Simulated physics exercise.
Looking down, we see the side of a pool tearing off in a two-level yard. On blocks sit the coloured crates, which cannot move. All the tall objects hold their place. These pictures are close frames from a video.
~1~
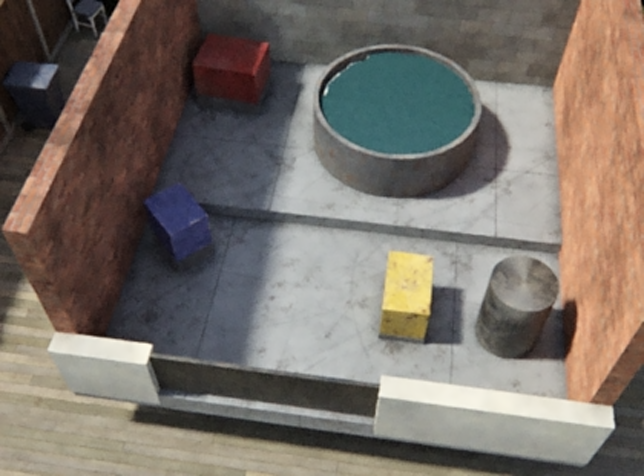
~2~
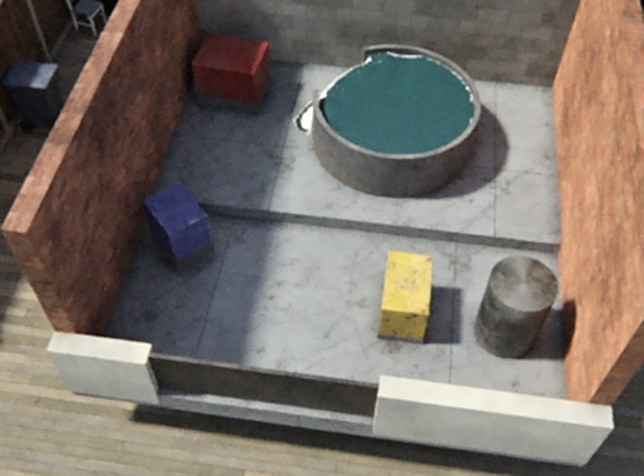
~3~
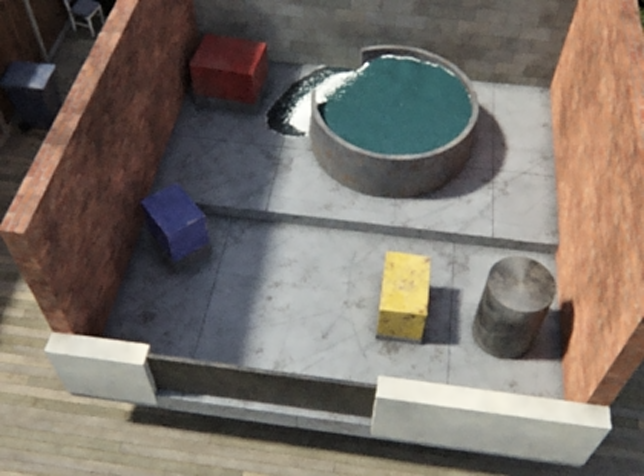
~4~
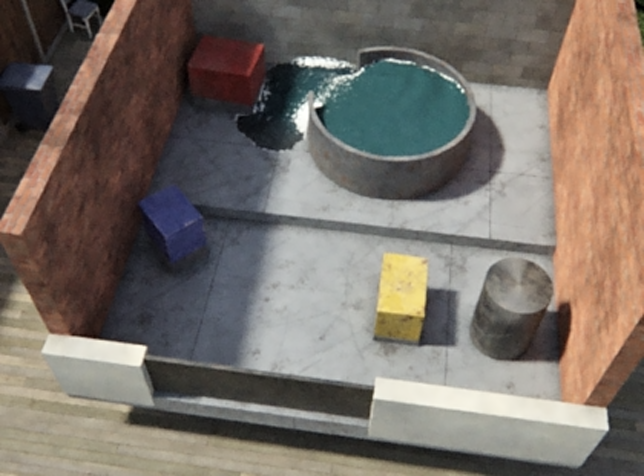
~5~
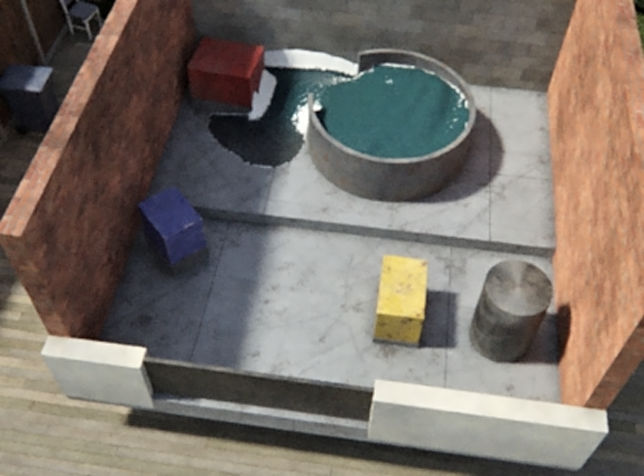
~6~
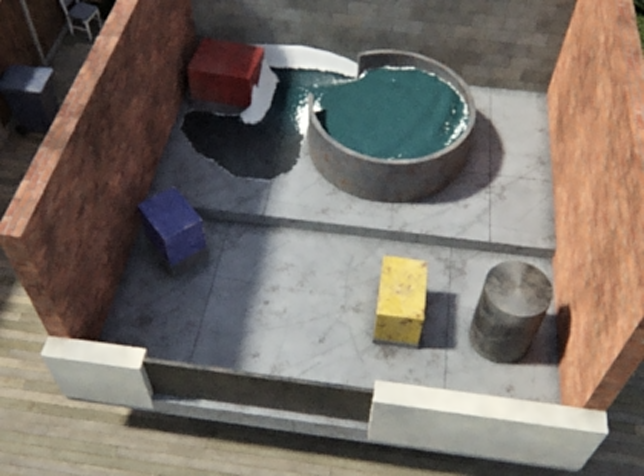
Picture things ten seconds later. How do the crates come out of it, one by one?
One by one: The blue crate comes out wet; the red crate comes out wet; the yellow crate comes out wet.
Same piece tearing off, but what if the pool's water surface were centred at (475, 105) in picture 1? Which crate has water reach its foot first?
First is the red-painted one.
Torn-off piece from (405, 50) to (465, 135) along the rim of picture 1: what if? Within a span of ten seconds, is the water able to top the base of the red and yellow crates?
In that case the red crate is never flooded and the yellow crate is flooded.
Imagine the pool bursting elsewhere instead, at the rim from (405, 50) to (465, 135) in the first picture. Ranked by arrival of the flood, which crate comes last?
The blue crate comes last.
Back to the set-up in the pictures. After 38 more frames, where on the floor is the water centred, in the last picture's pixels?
Roughly (331, 201).
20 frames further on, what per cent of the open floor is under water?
It works out to about 65 in a hundred.
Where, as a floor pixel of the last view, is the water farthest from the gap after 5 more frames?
I'd say at around (150, 189).
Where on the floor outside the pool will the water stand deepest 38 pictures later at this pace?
Check close to (167, 232).
A moment on, water covers 20 % of the floor; the blue crate not reached, the red crate water round its plinth, the yellow crate not reached.
Next, water covers 35 % of the floor; the blue crate water round its plinth, the red crate water round its plinth, the yellow crate not reached.
Then, water covers 65 % of the floor; the blue crate water round its plinth, the red crate water round its plinth, the yellow crate not reached.
Later, water covers 95 % of the floor; the blue crate water round its plinth, the red crate water round its plinth, the yellow crate water round its plinth.
In the end, water covers 95 % of the floor; the blue crate was topped, the red crate was topped, the yellow crate was topped.
